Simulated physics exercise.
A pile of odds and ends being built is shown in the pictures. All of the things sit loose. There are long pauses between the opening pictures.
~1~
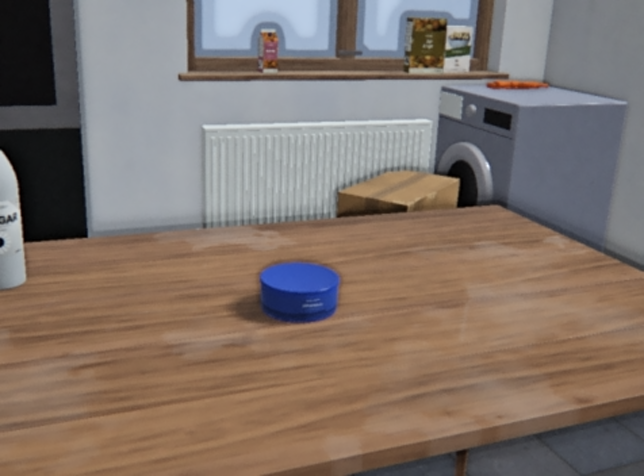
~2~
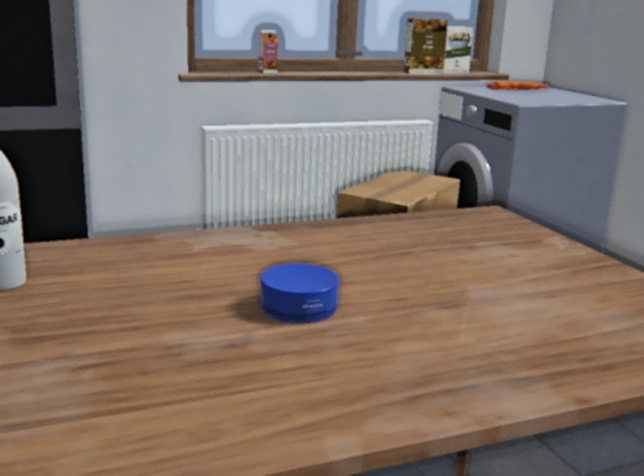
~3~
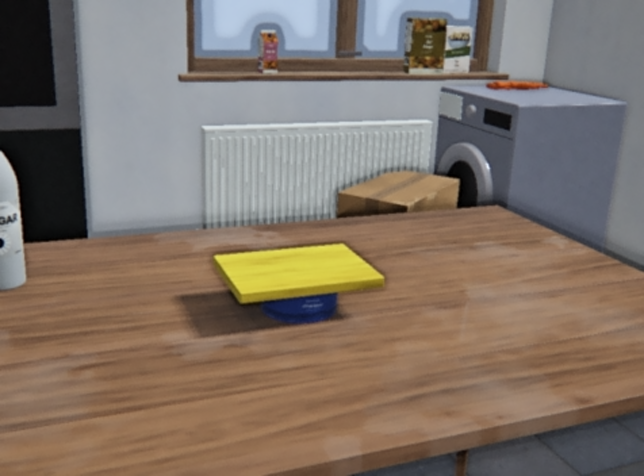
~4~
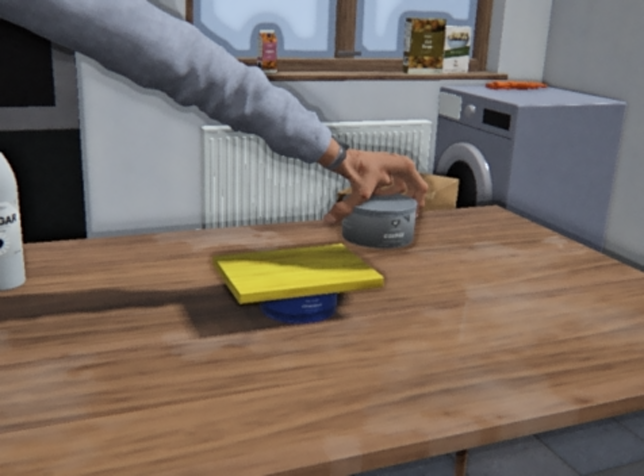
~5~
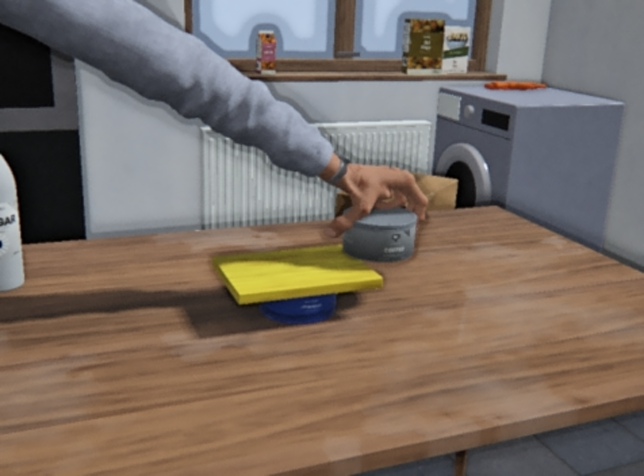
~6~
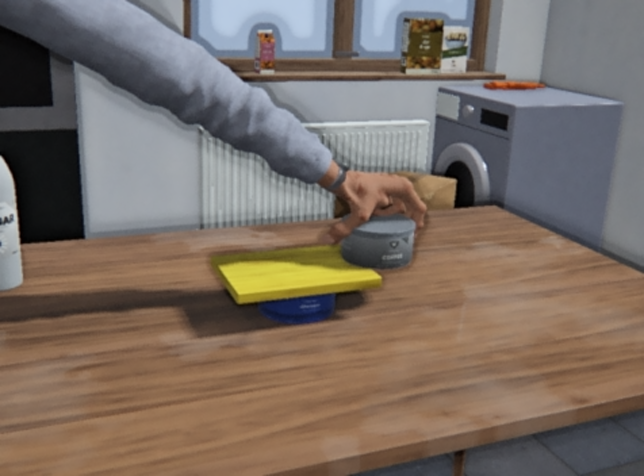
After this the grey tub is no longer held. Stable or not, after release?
Safe to say it doesn't work.
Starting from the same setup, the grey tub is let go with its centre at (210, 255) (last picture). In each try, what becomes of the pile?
Topples.
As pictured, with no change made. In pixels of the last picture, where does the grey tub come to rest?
The object ends up somewhere around (384, 260).
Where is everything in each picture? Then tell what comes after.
The last thing is not in view yet, in the first frame.
The last thing is not in view yet; blue tub (299, 293), in the second frame.
The last thing is not in view yet; yellow board (297, 271), in the third frame.
Coming down; grey tub (378, 219), in the fourth frame.
Coming down; grey tub (379, 232), in the fifth frame.
Set down, still held; grey tub (377, 240); yellow board (294, 272), in the sixth frame.
Then, 0.30 s past the last view, grey tub rocked 52° from its first pose near (387, 255).
Then, 0.60 s past the last view, grey tub now fallen.
Then, 2.10 s past the last view, nothing new.
Finally, fallen, grey tub; the other 3 still in place. Final places as the last picture's camera would see them, grey tub near (383, 260). The pile gives way.
